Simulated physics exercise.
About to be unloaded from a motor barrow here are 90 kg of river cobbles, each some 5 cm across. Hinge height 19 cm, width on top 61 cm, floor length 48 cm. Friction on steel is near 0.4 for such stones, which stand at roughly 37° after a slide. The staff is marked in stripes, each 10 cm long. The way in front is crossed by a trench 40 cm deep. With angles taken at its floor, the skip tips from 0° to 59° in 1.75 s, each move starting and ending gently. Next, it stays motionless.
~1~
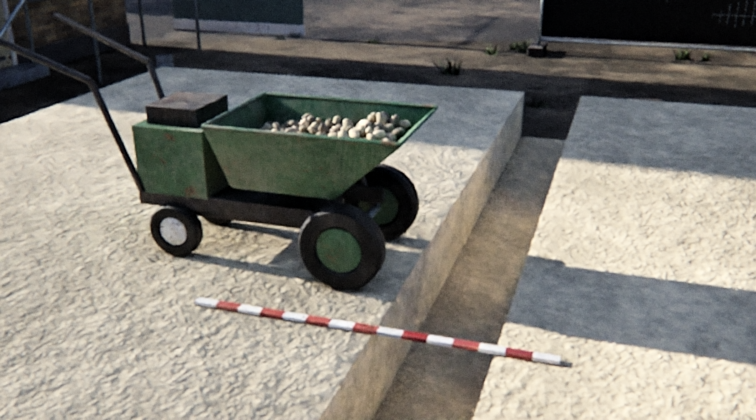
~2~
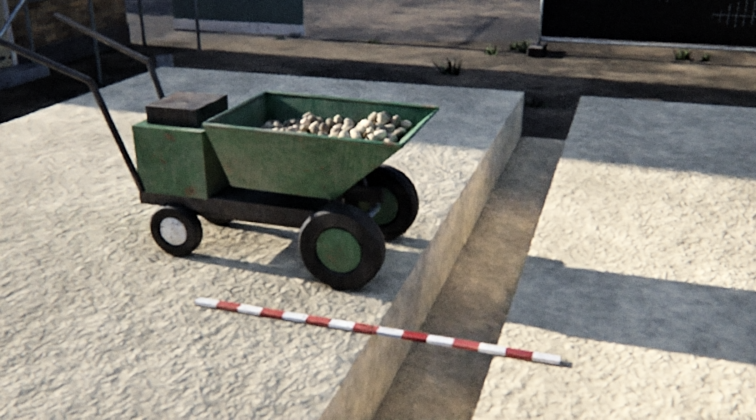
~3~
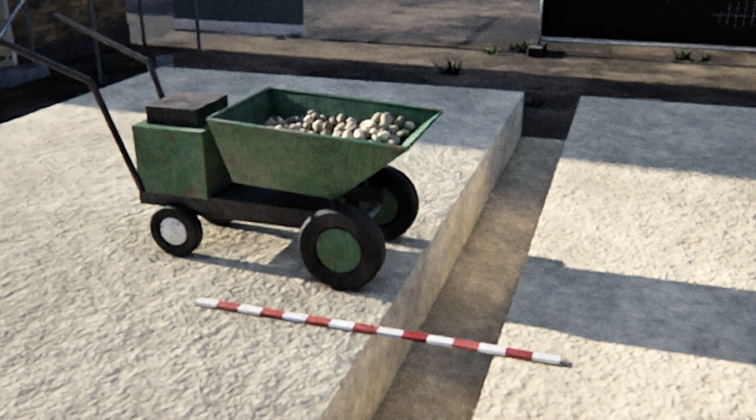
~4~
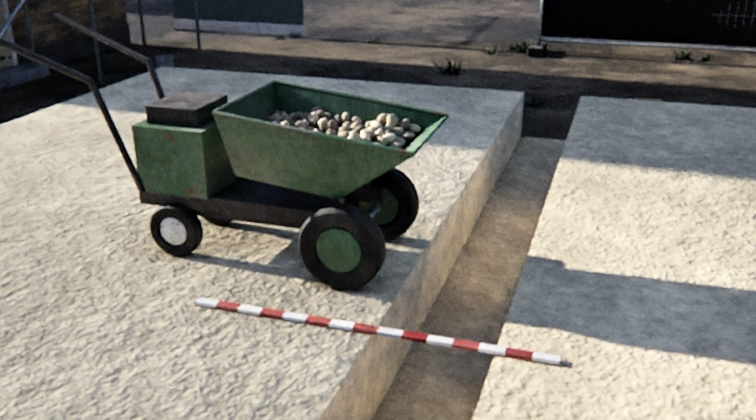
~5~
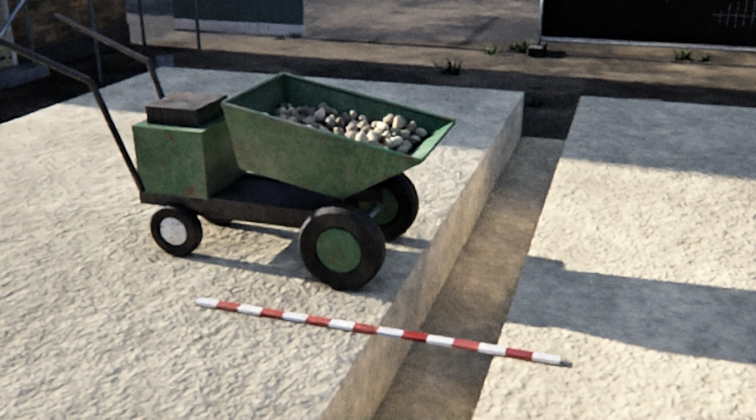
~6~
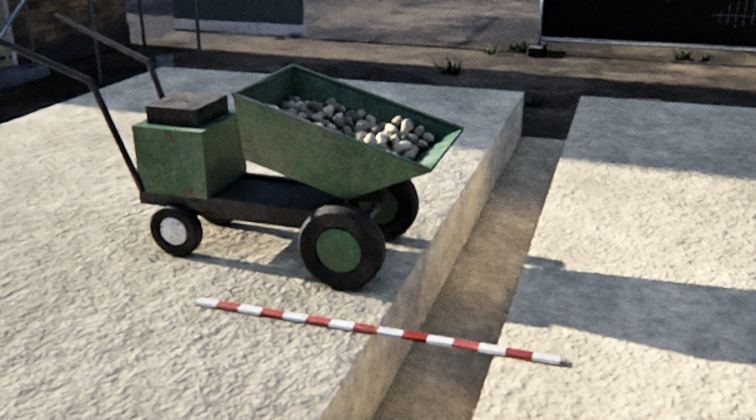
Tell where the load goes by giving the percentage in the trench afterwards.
About 69 per cent of the load is in the trench.
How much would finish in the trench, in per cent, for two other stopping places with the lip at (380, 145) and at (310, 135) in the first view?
Near 90 and near 100 percent.
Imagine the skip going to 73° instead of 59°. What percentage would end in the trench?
I'd expect around 70 in a hundred.
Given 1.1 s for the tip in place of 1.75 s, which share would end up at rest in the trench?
I'd put it at some 60 in a hundred.
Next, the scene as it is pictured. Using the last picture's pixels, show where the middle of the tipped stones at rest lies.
Somewhere around (496, 343) in the last picture.
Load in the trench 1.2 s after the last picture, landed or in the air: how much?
About 15 per cent by then.
Then, 0.7 s after the last picture the floor is at 50°, 100 % in the skip; the foremost stones are at (467, 191).
Then, 1.2 s after the last picture the floor is at 59°, 76 % in the skip, 17 % in the trench, 7 % past the trench; the foremost stones are at (540, 288).
Then, 1.6 s after the last picture the floor is at 59°, 41 % in the skip, 30 % in the trench, 28 % past the trench; the foremost stones are at (620, 285).
Then, 3.6 s after the last picture the floor is at 59°, 0 % in the skip, 69 % in the trench, 31 % past the trench; the foremost stones are at (683, 287).
